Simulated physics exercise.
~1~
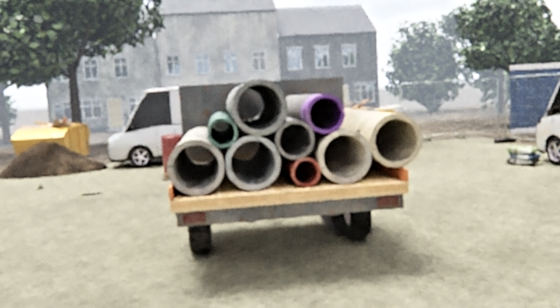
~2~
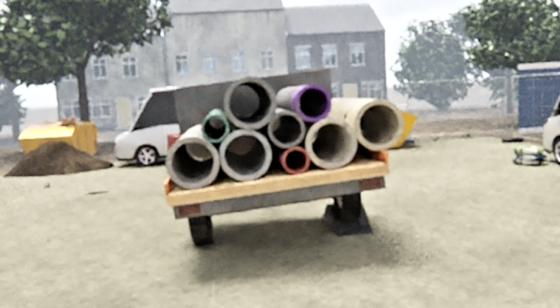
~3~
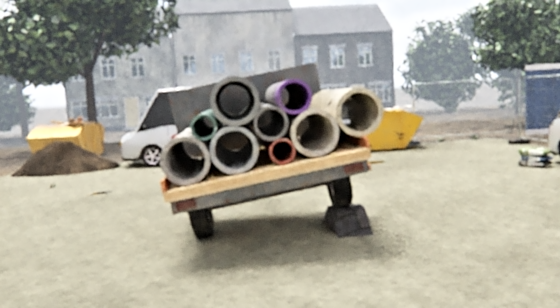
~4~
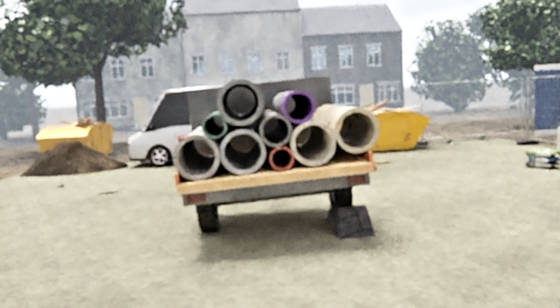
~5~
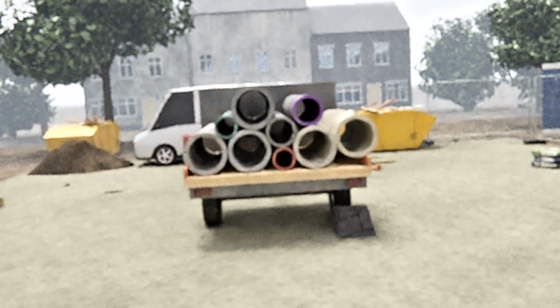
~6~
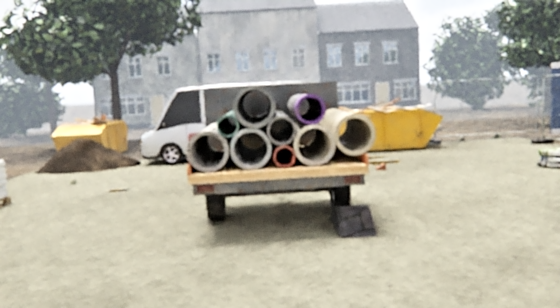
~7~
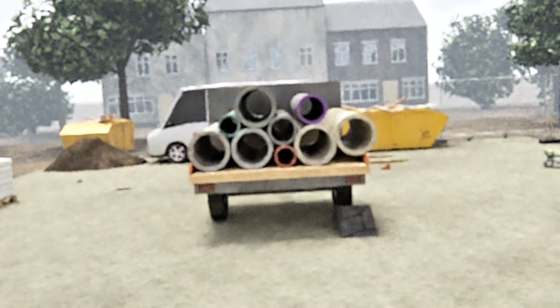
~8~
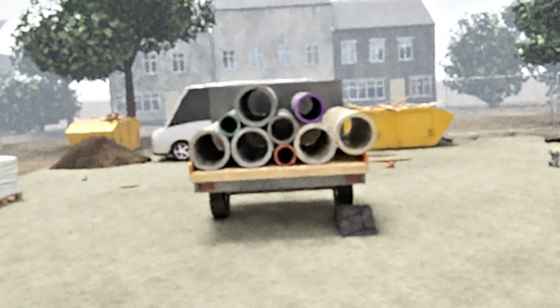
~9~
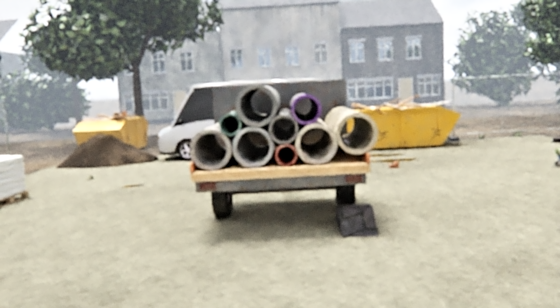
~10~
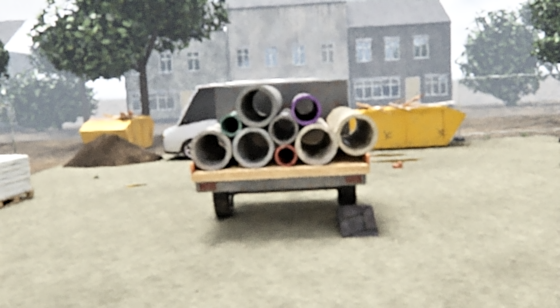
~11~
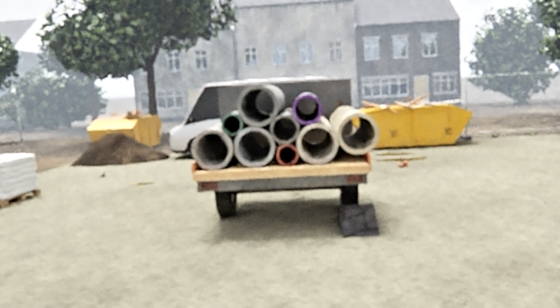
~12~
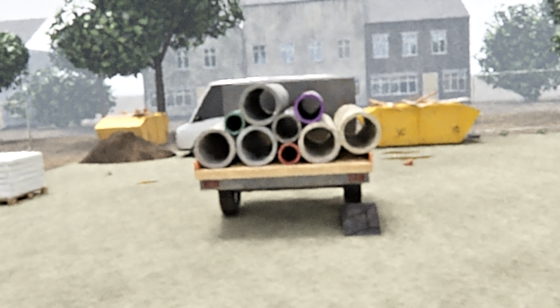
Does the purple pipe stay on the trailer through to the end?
Yes, the purple pipe is still aboard at the end, resting up on the other pipes.
